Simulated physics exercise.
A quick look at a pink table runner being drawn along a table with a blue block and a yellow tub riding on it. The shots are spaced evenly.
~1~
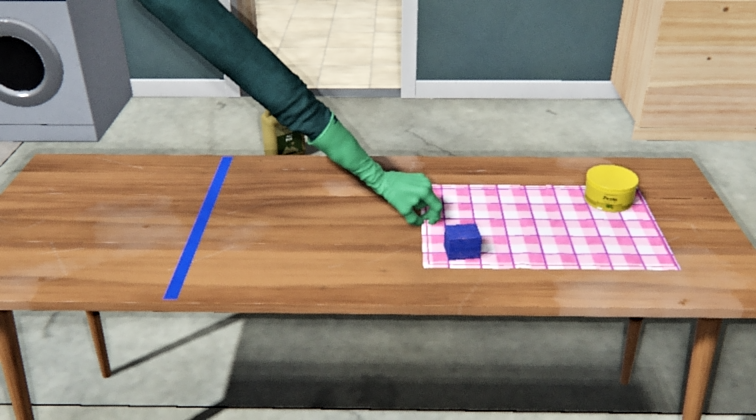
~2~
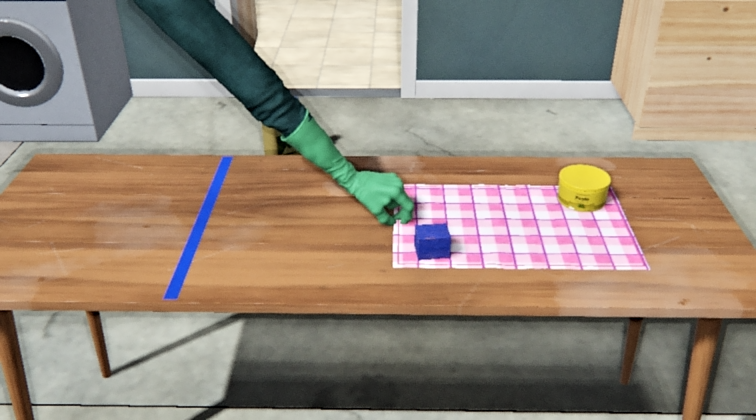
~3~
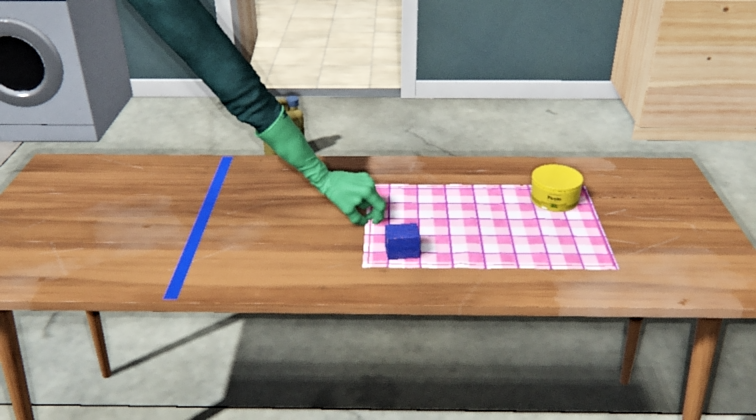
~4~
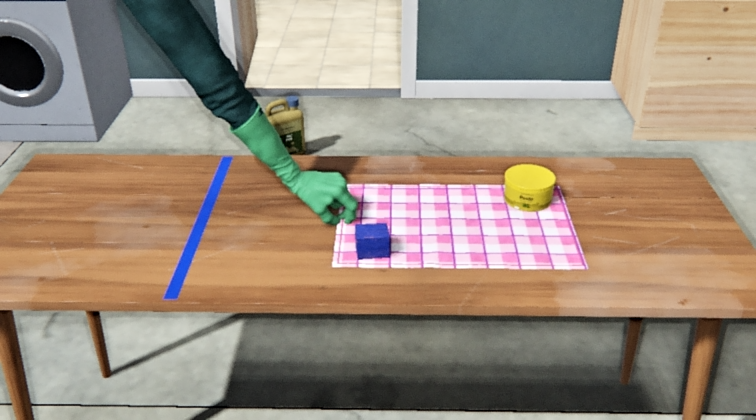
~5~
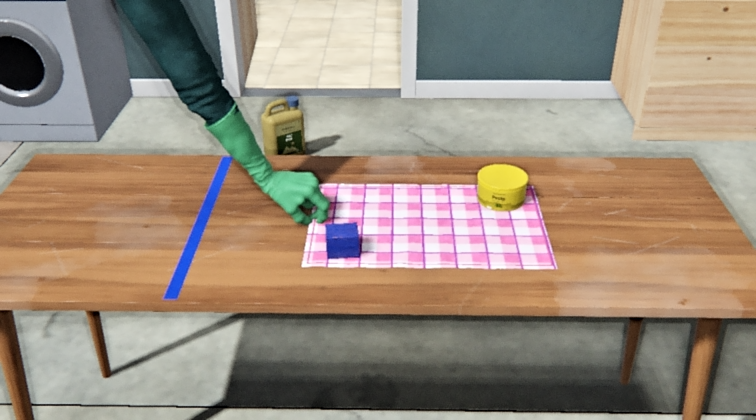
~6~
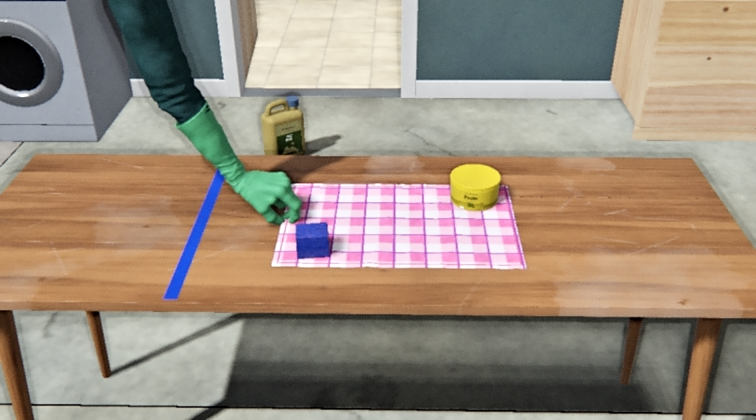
To begin with, a green-gloved hand grips the left end of a pink checked cloth on a wooden table, with a blue block and a yellow tub resting on it. The hand then drags the cloth steadily left, carrying both objects along, until the cloth's end lies close to the blue tape.
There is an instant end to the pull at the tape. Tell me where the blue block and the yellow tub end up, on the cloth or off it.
The blue block ends up off the cloth; the yellow tub ends up on the cloth.
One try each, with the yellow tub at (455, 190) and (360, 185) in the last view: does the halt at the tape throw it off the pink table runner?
Results in order: It sits tight, then it drops off.
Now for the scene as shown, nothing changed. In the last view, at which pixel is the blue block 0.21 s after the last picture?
It is roughly at (191, 240).
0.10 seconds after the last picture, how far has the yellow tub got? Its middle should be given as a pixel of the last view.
At that moment it is at (421, 187).
Then, 0.10 s on from there, hem short of the tape; blue block on the cloth near (253, 240); yellow tub on the cloth near (421, 187).
Then, 0.21 s on from there, hem at the tape; blue block ahead of the hem near (192, 239); yellow tub on the cloth near (366, 187).
In the end, hem at the tape; blue block ahead of the hem near (104, 240); yellow tub on the cloth near (290, 186). The blue block shoots off the front and the yellow tub remains aboard.
